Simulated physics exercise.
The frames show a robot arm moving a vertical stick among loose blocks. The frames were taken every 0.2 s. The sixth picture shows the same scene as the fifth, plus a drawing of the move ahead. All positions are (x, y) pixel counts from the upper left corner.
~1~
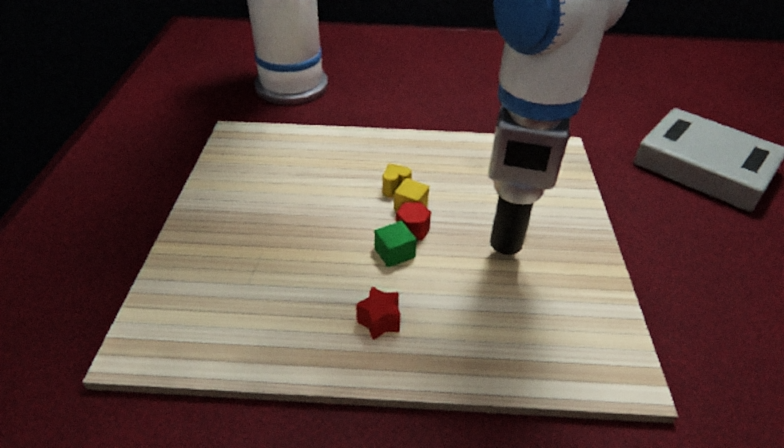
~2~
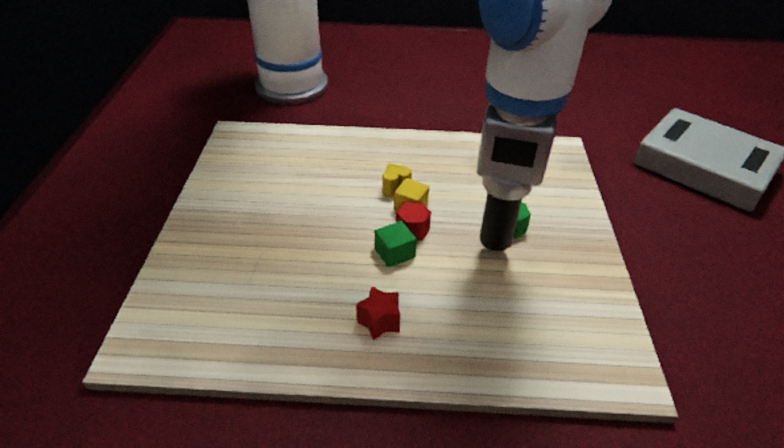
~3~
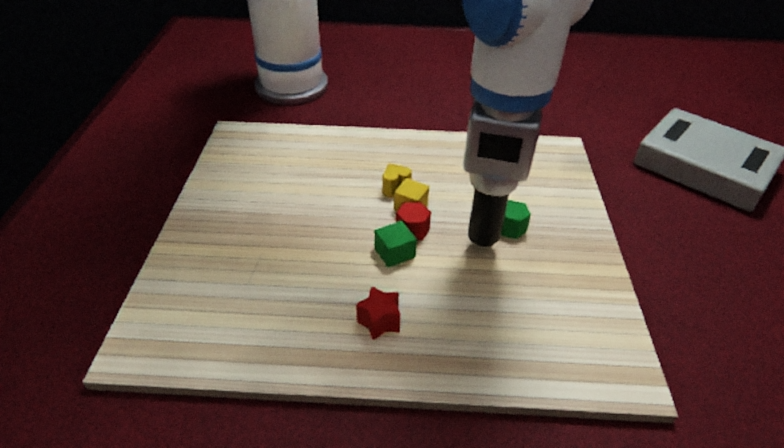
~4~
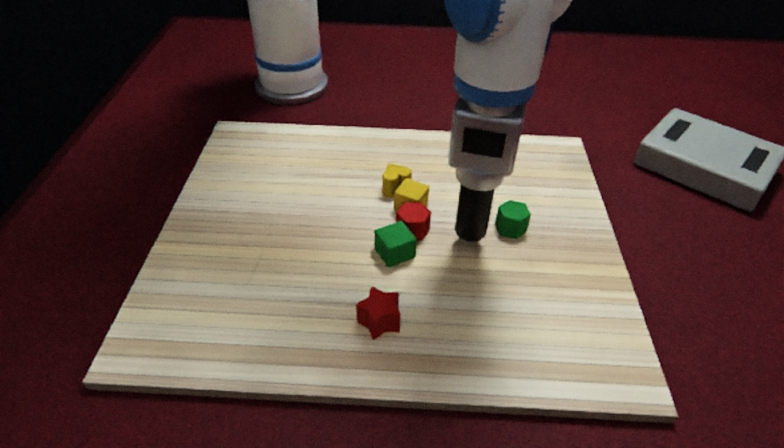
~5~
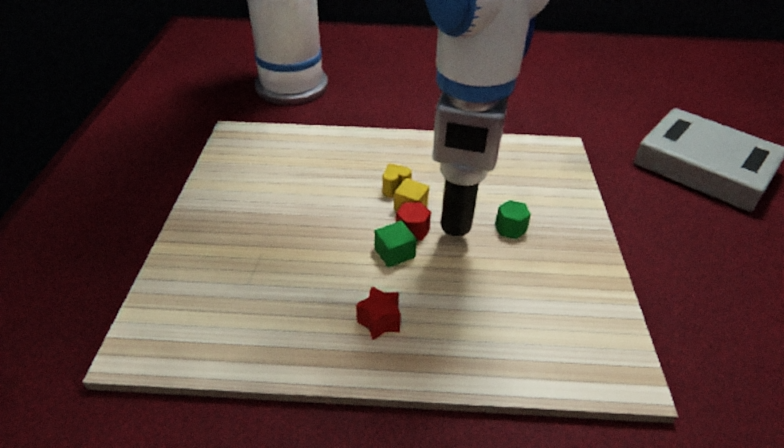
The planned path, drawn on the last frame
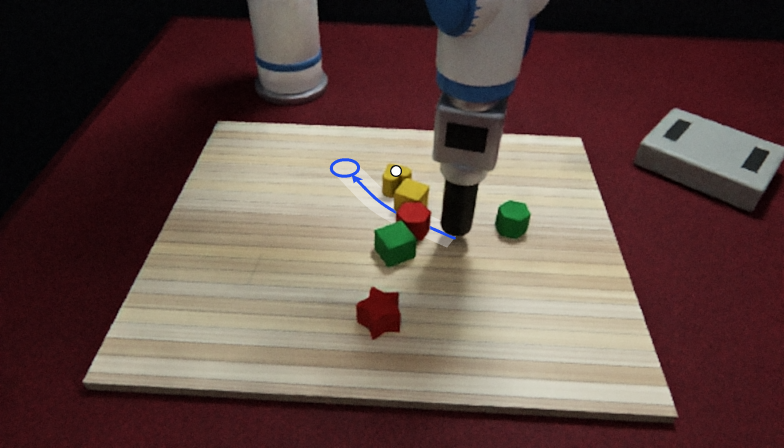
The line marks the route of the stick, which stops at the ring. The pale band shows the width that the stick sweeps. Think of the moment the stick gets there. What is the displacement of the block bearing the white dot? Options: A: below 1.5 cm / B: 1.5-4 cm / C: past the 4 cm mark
My pick is C.
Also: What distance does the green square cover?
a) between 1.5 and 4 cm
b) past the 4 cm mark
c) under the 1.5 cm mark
It's c.
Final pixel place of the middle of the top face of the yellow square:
I think it will end close to (379, 153).
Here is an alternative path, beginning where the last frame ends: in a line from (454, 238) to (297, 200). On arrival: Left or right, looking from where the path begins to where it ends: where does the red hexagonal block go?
Its sideways move is to the left.
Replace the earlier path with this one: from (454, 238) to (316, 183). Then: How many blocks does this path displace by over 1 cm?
My answer is three or more.
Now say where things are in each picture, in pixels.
The first frame shows stick tip (506, 244); block tops, green square (395, 234); yellow heart block (396, 171); yellow square (412, 189); red hexagonal block (414, 212).
The second frame shows stick (496, 240); blocks unchanged.
The third frame shows stick (484, 236); blocks unchanged.
The fourth frame shows stick (470, 231); blocks unchanged.
The fifth frame shows stick (456, 226); green square (395, 234); yellow heart block (396, 171); yellow square (412, 189); red hexagonal block (414, 212).
Path on the board, from (454, 238) over (407, 218) and (371, 194) to (345, 168); the dot is on the yellow heart block.
What follows on the original path. One third of the way, stick (407, 205); green square (393, 234), turned 10° anticlockwise; yellow heart block (394, 165); yellow square (403, 180), turned 40° clockwise; red hexagonal block (377, 205), turned 55° anticlockwise.
Two thirds of the way, stick (370, 181); green square (393, 234), turned 10° anticlockwise; yellow heart block (394, 148), turned 65° clockwise; yellow square (381, 160), turned 95° clockwise; red hexagonal block (368, 204), turned 75° anticlockwise.
At the end, stick (344, 156); green square (393, 234), turned 10° anticlockwise; yellow heart block (398, 145), turned 80° clockwise; yellow square (379, 153), turned 115° clockwise; red hexagonal block (368, 204), turned 75° anticlockwise.
